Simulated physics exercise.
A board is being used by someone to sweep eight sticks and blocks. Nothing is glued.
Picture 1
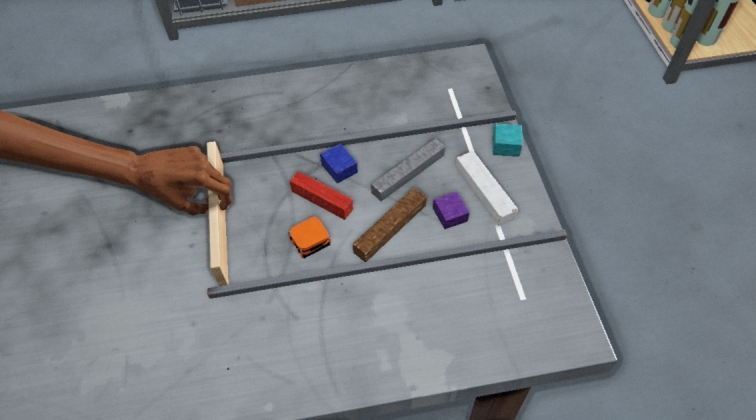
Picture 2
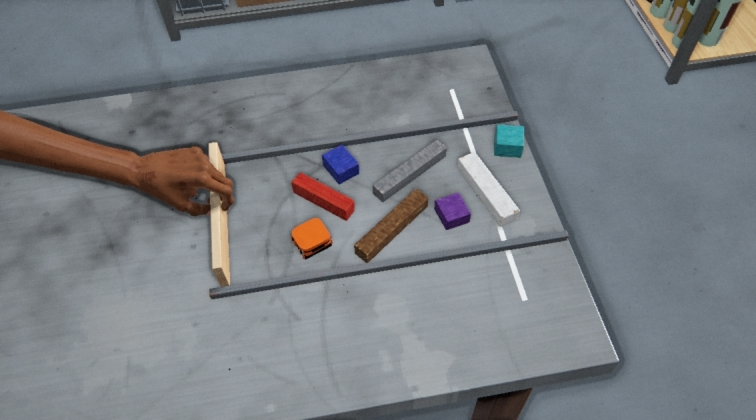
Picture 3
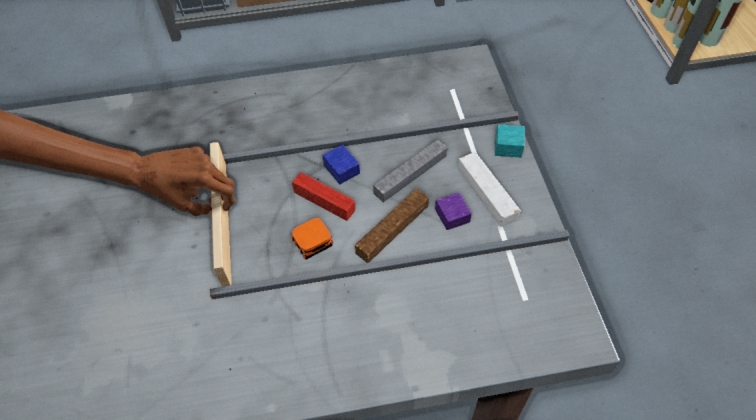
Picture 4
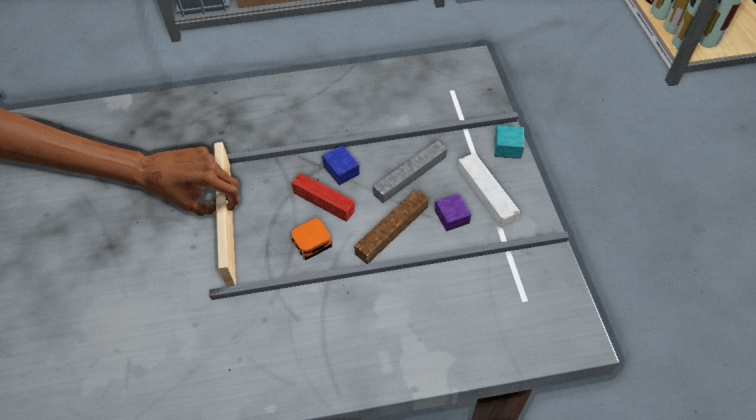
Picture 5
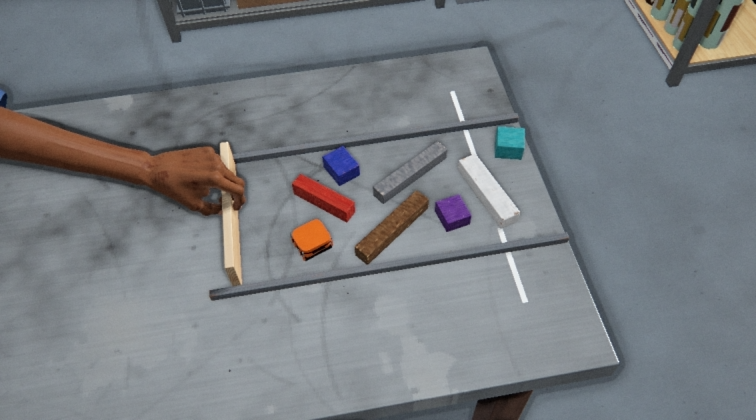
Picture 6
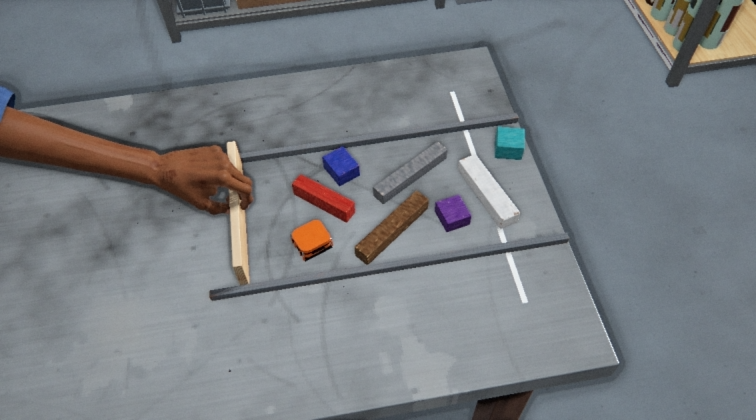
Wooden board held by a hand sliding slightly right between two rails on a grey table, scattered coloured blocks ahead staying still.
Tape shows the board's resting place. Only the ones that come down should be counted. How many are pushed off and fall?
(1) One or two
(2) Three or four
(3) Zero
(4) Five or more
One or two.
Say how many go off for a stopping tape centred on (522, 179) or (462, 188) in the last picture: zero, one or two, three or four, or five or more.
Place by place: More than four, then just one or two.
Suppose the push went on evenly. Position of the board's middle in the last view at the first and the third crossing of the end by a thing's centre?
At (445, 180) for the first, at (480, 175) for the third.
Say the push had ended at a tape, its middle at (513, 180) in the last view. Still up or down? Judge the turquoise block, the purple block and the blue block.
The turquoise block topples off, the purple block topples off, and the blue block stays put.
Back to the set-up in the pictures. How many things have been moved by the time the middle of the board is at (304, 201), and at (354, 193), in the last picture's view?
The counts are 2 and 5.
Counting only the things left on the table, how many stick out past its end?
Expected count: 2.
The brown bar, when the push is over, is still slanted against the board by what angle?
Angle: Around 5°.
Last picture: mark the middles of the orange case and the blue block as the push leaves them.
Reading them off: First (513, 214); then (491, 140).
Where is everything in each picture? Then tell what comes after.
Turquoise block (507, 140); white bar (485, 188); purple block (451, 210); board (217, 211); tape (482, 182), in the first frame.
White bar (487, 188); grey bar (410, 170), in the second frame.
Purple block (453, 211); blue block (341, 164), in the third frame.
Turquoise block (509, 142); board (225, 212), in the fourth frame.
White bar (488, 190); brown bar (393, 227), in the fifth frame.
Turquoise block (509, 143); white bar (488, 190); purple block (453, 213); board (238, 211); tape (484, 184), in the sixth frame.
A little later, none off yet; turquoise block at rest near (509, 143); white bar at rest near (488, 190); purple block at rest near (453, 213).
Next, none off yet; turquoise block at rest near (509, 143); white bar at rest near (488, 190); purple block shifted a little near (465, 214).
Later still, none off yet; turquoise block shifted about its own width near (528, 140); white bar shifted about its own width near (536, 182); purple block shifted well along near (524, 210).
When it is over, the number that fall off is one or two; down, white bar and turquoise block.
